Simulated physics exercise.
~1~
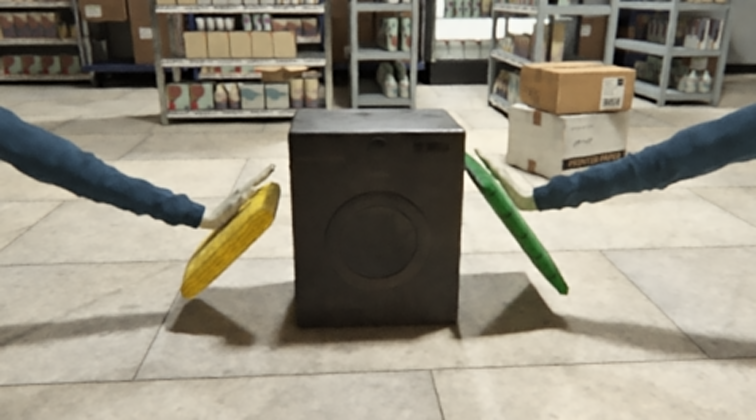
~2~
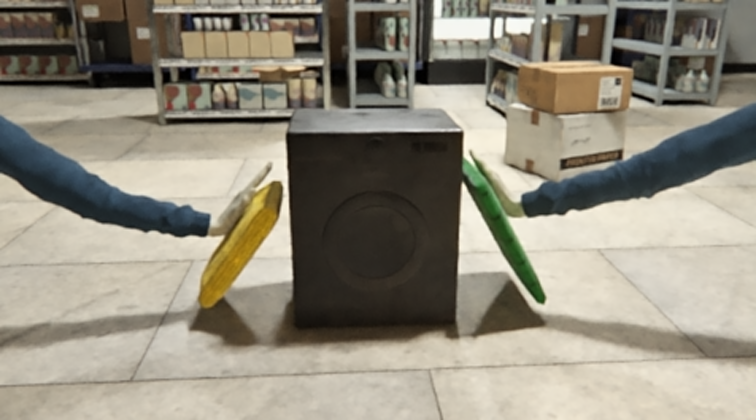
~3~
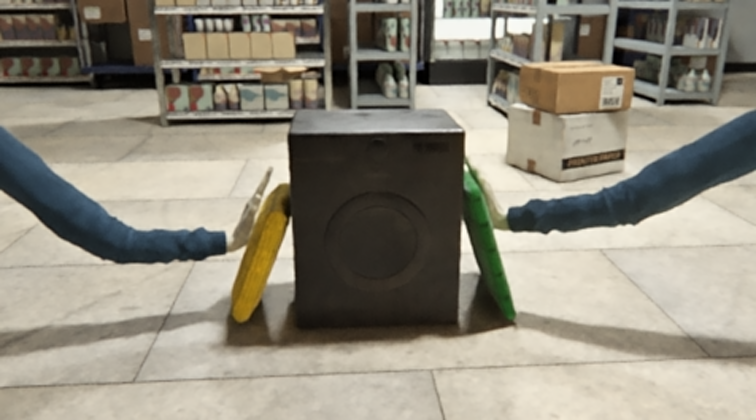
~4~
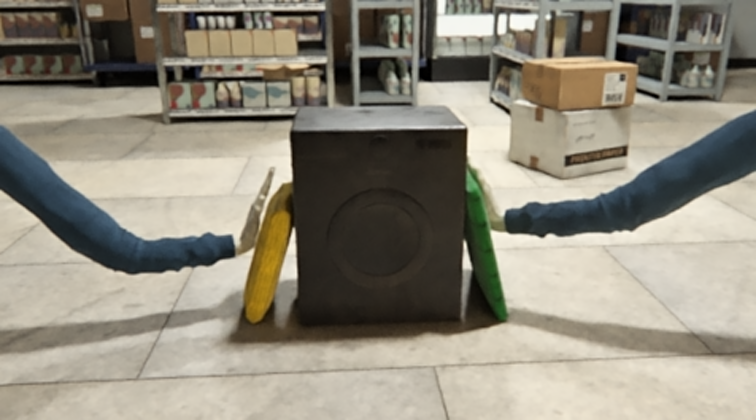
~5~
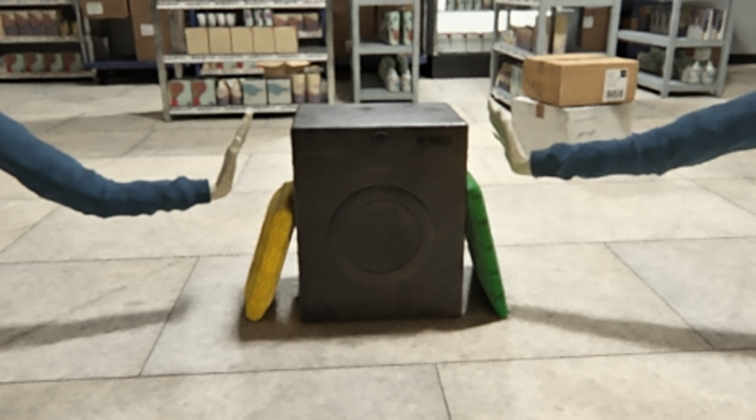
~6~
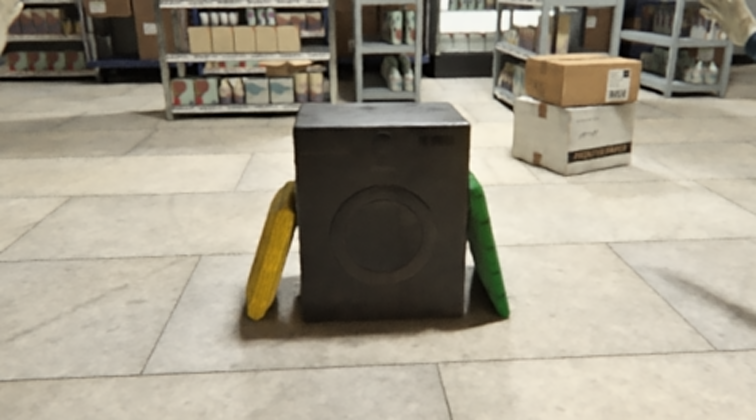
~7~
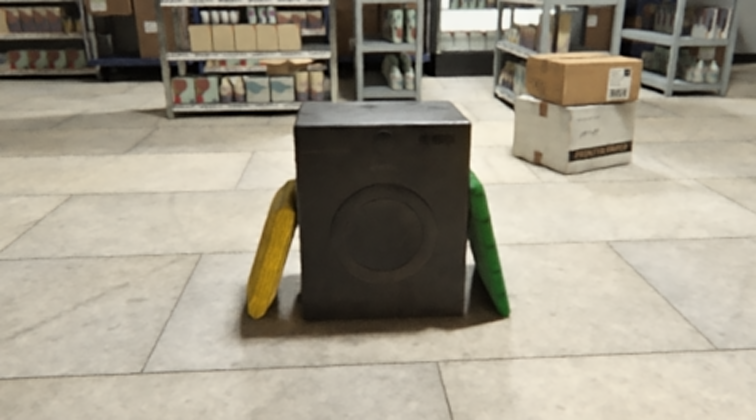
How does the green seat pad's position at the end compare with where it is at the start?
At the start it slants widely out to the right of the black machine with a hand on it. By the end it is a little lower and farther left, leaning more steeply against the machine's right side with no hand on it.
